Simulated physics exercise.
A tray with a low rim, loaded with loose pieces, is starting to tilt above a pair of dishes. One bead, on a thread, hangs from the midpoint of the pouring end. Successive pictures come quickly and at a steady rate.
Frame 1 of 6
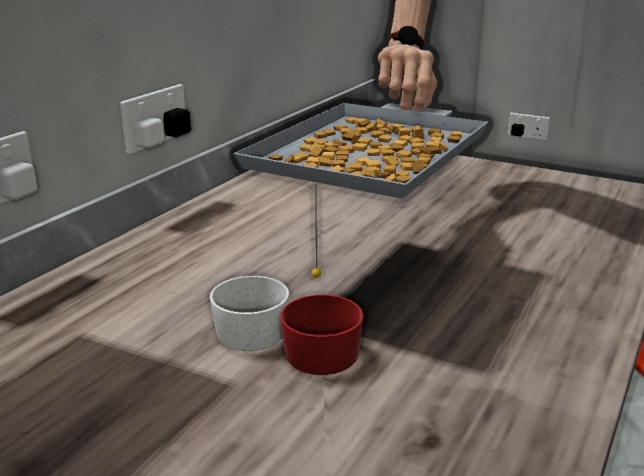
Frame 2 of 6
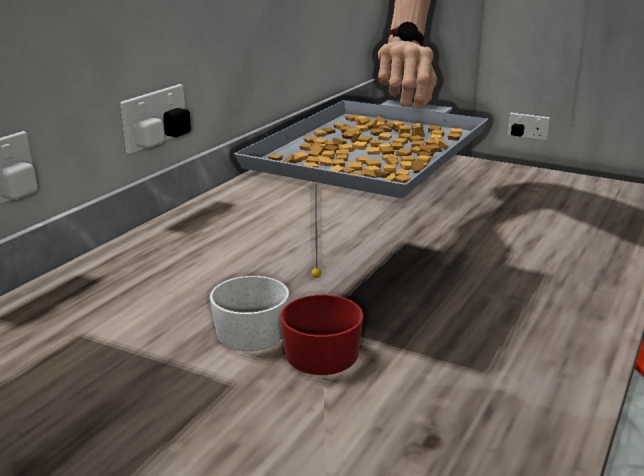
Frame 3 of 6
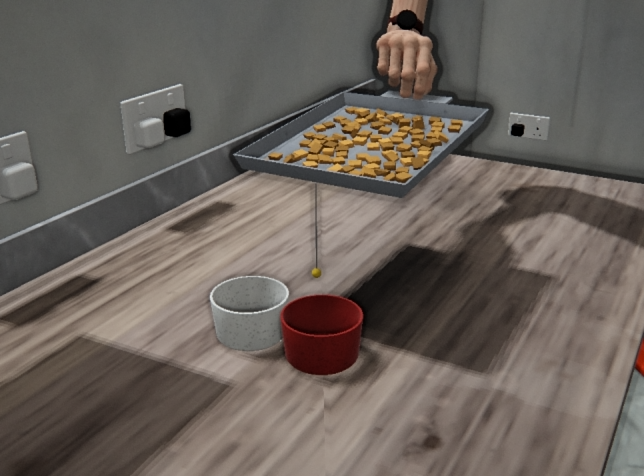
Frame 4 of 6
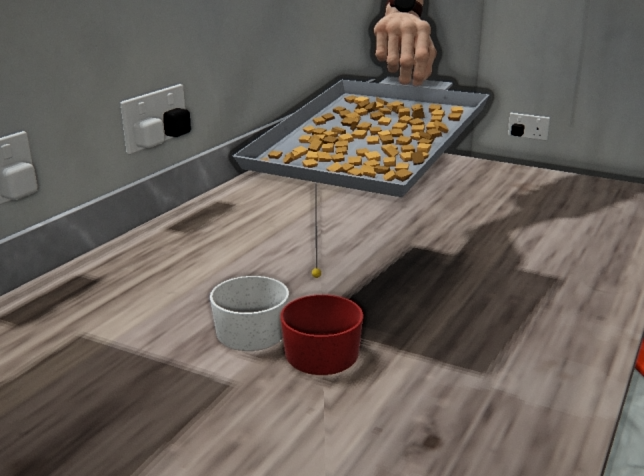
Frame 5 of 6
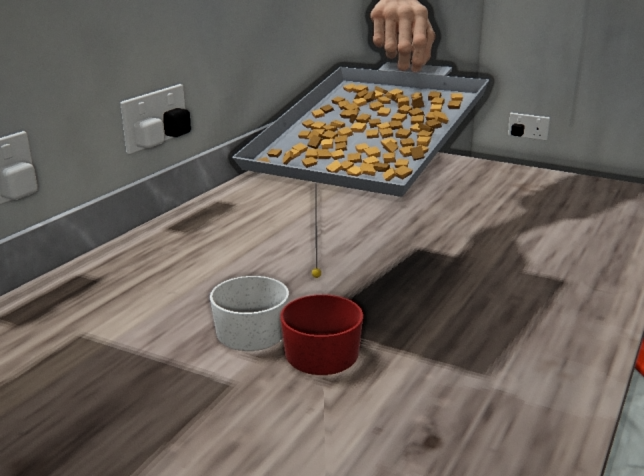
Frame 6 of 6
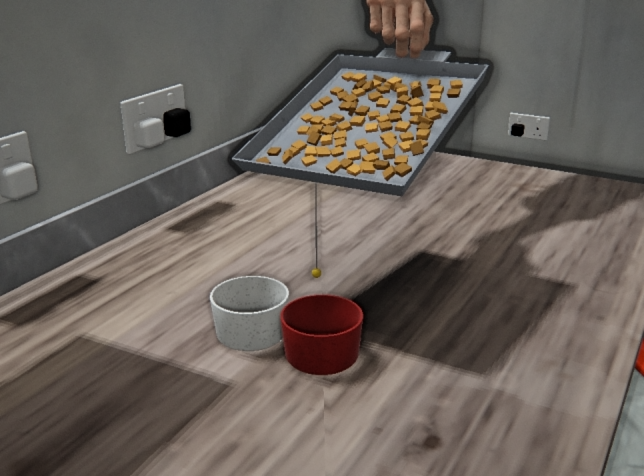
A hand holding a grey tray of small golden-brown squares raised its near end slowly, tilting the tray more and more toward the front, while the white dish, red dish and hanging bead stayed still.
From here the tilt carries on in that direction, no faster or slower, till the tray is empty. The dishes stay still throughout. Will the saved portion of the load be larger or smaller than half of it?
The caught share tops half.
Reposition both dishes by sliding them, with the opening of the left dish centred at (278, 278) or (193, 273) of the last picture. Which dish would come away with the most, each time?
Try 1: The dish to the left; try 2: The dish to the right.
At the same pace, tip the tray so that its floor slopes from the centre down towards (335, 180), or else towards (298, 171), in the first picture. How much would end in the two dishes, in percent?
That comes to 60 per cent the first time and 60 per cent the second.
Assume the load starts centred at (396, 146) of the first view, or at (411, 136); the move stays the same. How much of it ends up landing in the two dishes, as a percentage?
Close to 80 in a hundred, then close to 70 in a hundred.
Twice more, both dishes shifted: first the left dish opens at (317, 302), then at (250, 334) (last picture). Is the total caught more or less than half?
For the two tries in order: Not as much as half, not as much as half.
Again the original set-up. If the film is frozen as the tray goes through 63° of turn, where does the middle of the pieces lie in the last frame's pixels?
Its middle sits at about pixel (315, 156).
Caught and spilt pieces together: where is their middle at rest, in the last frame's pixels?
The centre comes to rest near (262, 329).
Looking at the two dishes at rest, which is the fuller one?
It's the leftmost dish that ends with more.
Just after the last frame, tray tipped steeply; almost all on the tray; just a few in the air.
A moment on, tray tipped past a quarter turn; about a tenth on the tray; about a tenth in the right dish; roughly a third in the left dish; about a tenth outside both; roughly a third in the air.
Further on, tray tipped past a quarter turn; roughly a quarter in the right dish; roughly half in the left dish; roughly a quarter outside both.
When it is over, tray tipped past a quarter turn; roughly a quarter in the right dish; roughly half in the left dish; roughly a quarter outside both.
